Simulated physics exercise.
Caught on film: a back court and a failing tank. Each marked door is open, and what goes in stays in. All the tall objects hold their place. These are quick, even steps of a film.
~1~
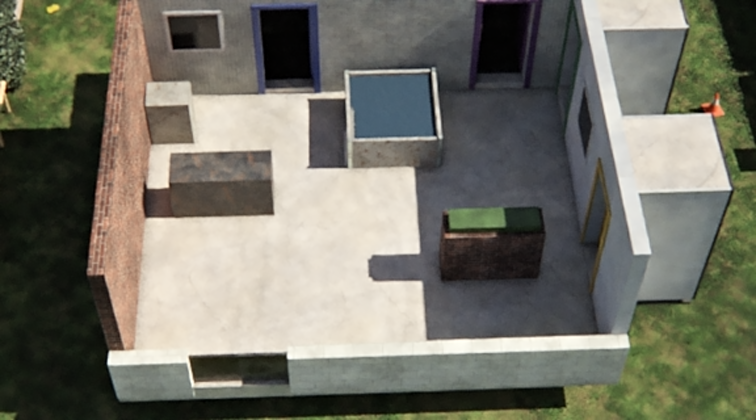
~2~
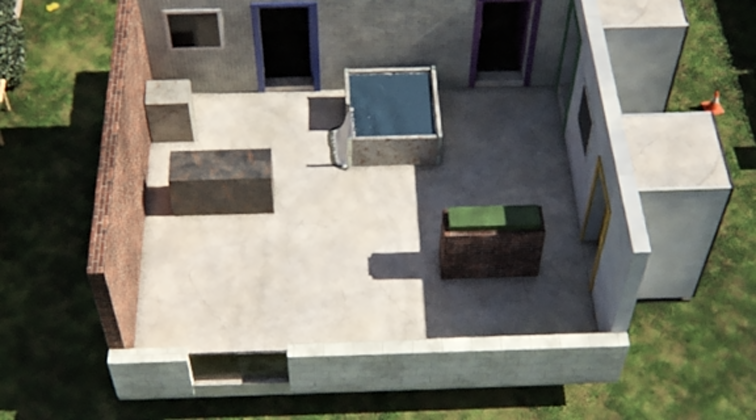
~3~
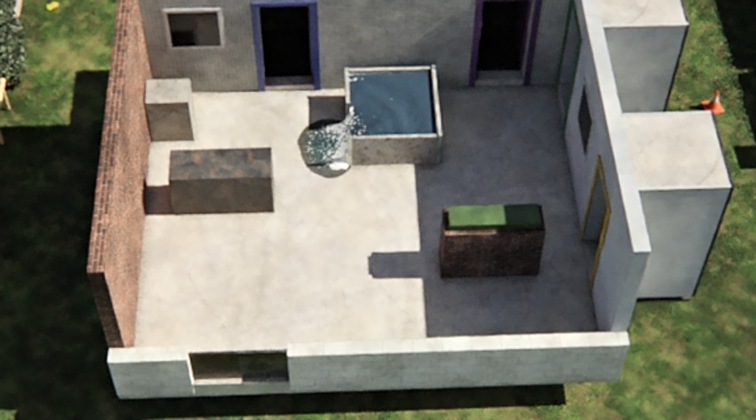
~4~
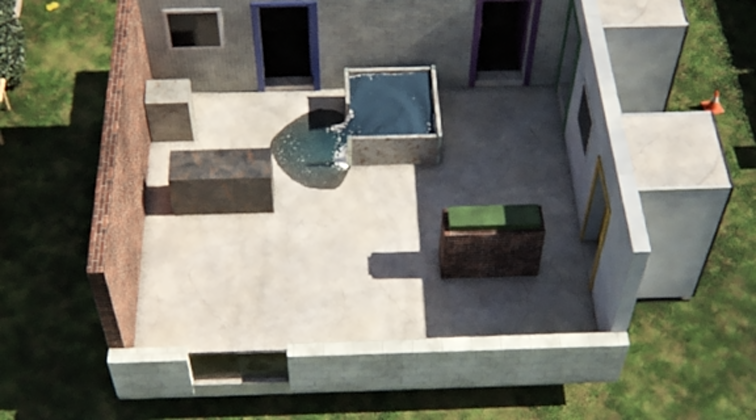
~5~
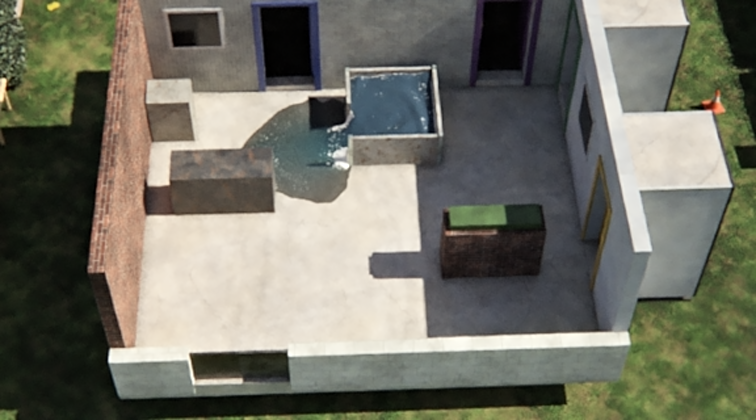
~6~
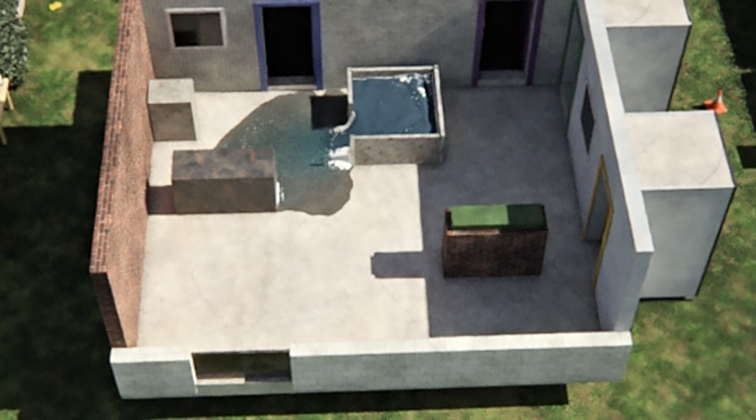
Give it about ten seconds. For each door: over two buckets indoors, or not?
In the end: The yellow door stays under that; the blue door stays under that; the green door stays under that; the purple door stays under that.
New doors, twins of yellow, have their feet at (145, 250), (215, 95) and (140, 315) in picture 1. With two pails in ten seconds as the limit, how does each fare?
As listed: Stays under, takes more, keeps below it.
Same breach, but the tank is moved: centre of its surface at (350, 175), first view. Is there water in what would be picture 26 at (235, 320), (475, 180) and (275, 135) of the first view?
In turn: Flooded, free of water, under water.
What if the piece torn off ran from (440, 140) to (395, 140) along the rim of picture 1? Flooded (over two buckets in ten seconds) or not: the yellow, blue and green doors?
One by one: The yellow one lets more in; the blue one keeps below it; the green one lets less in.
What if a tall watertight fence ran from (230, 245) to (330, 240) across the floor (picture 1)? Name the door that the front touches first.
First comes the door marked blue.
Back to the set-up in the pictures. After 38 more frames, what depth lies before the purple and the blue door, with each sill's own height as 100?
About 10 and 70 per cent.
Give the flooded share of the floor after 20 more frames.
I make it 40 per cent.
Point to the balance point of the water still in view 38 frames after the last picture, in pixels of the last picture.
I would point to (288, 190).
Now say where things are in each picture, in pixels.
The first picture shows still water in the open tank at (392, 108).
In the second picture, water pours out at (351, 138) and has run to (337, 130).
In the third picture, the front is at (304, 140), out from the gap at (351, 139).
In the fourth picture, the front is at (277, 143), out from the gap at (350, 140).
In the fifth picture, water pours out at (351, 139) and has run to a hidden place.
In the sixth picture, water pours out at (353, 139) and has run to a hidden place.
A moment on, water covers 20 % of the floor; the yellow door not reached, the blue door wet at the sill, nothing in, the green door not reached, the purple door not reached.
Next, water covers 30 % of the floor; the yellow door not reached, the blue door wet at the sill, nothing in, the green door not reached, the purple door not reached.
Then, water covers 40 % of the floor; the yellow door not reached, the blue door wet at the sill, nothing in, the green door not reached, the purple door not reached.
Later, water covers 50 % of the floor; the yellow door not reached, the blue door wet at the sill, nothing in, the green door not reached, the purple door wet at the sill, nothing in.
In the end, water covers 70 % of the floor; the yellow door wet at the sill, nothing in, the blue door wet at the sill, nothing in, the green door wet at the sill, nothing in, the purple door wet at the sill, nothing in.
